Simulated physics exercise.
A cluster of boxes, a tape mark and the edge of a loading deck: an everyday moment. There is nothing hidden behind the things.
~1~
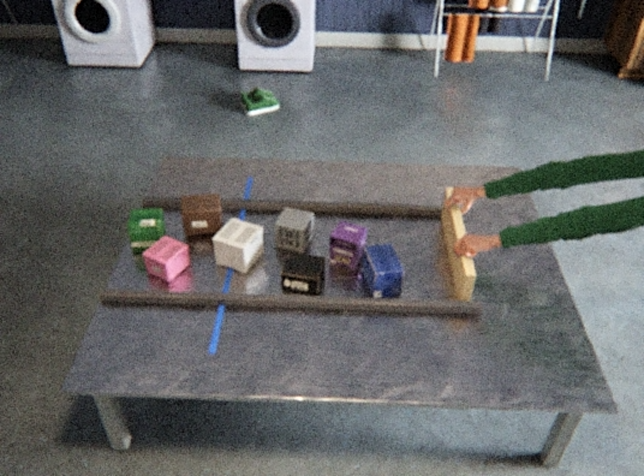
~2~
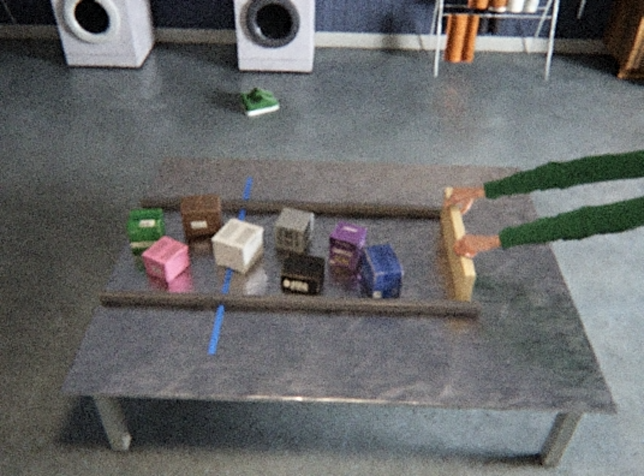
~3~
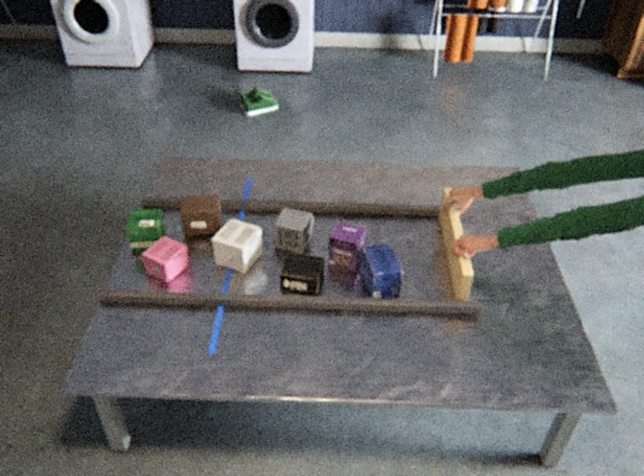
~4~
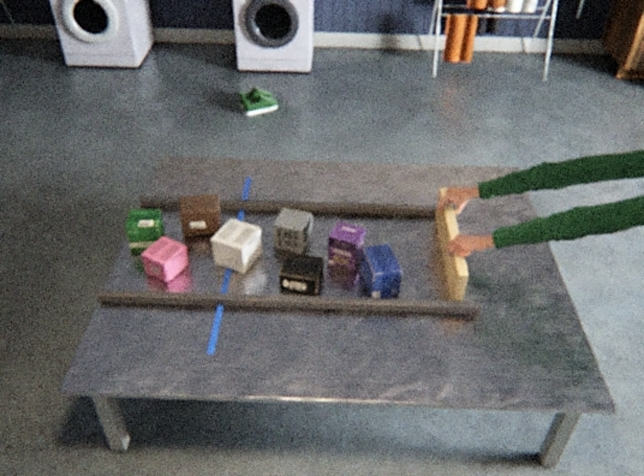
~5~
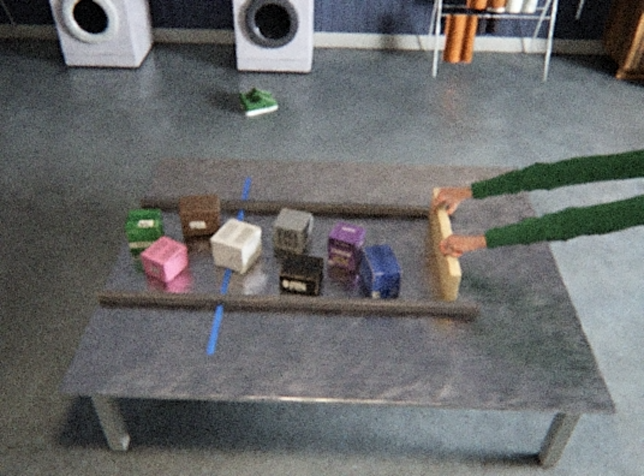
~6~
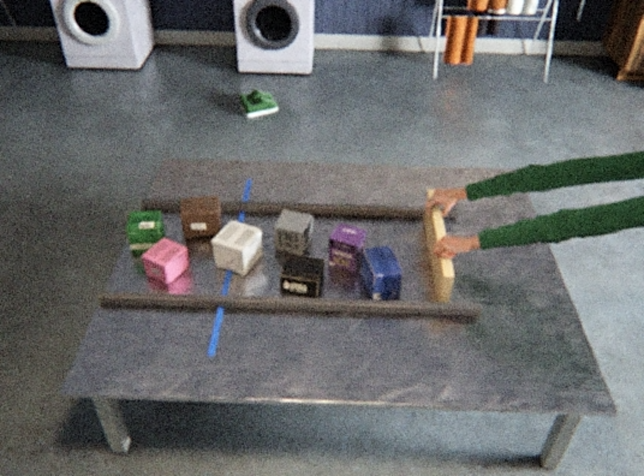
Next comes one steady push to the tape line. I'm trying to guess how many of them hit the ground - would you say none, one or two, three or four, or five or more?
Lost: Nothing.
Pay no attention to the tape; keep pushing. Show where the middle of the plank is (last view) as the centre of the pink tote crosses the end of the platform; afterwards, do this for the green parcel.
(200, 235) and then (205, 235), give or take.
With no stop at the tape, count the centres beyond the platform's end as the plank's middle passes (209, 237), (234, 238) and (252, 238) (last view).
In order, that gives 0, then 0, then 0.
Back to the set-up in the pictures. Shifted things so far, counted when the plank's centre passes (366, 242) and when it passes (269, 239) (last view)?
The counts are 2 and 5.
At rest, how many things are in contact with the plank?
That makes 3.
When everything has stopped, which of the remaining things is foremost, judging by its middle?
The green parcel finishes nearest.
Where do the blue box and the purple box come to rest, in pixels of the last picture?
The blue box ends at (212, 266) and the purple box at (219, 237).
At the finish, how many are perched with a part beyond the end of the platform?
The number would be 0.
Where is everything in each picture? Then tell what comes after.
Green parcel (147, 230); pink tote (167, 259); brown tote (202, 215); plank (456, 243); tape (234, 250), in the first picture.
Pink tote (167, 260); plank (456, 243), in the second picture.
Brown tote (201, 215); black parcel (303, 273), in the third picture.
Green parcel (146, 230); grey crate (293, 230), in the fourth picture.
Pink tote (165, 260); purple box (346, 246), in the fifth picture.
Green parcel (146, 232); pink tote (166, 262); brown tote (201, 217); plank (437, 244); tape (233, 252), in the sixth picture.
Soon after, none off yet; green parcel at rest near (146, 232); pink tote at rest near (166, 262); brown tote at rest near (201, 217).
In the end, the number that fall off is zero.
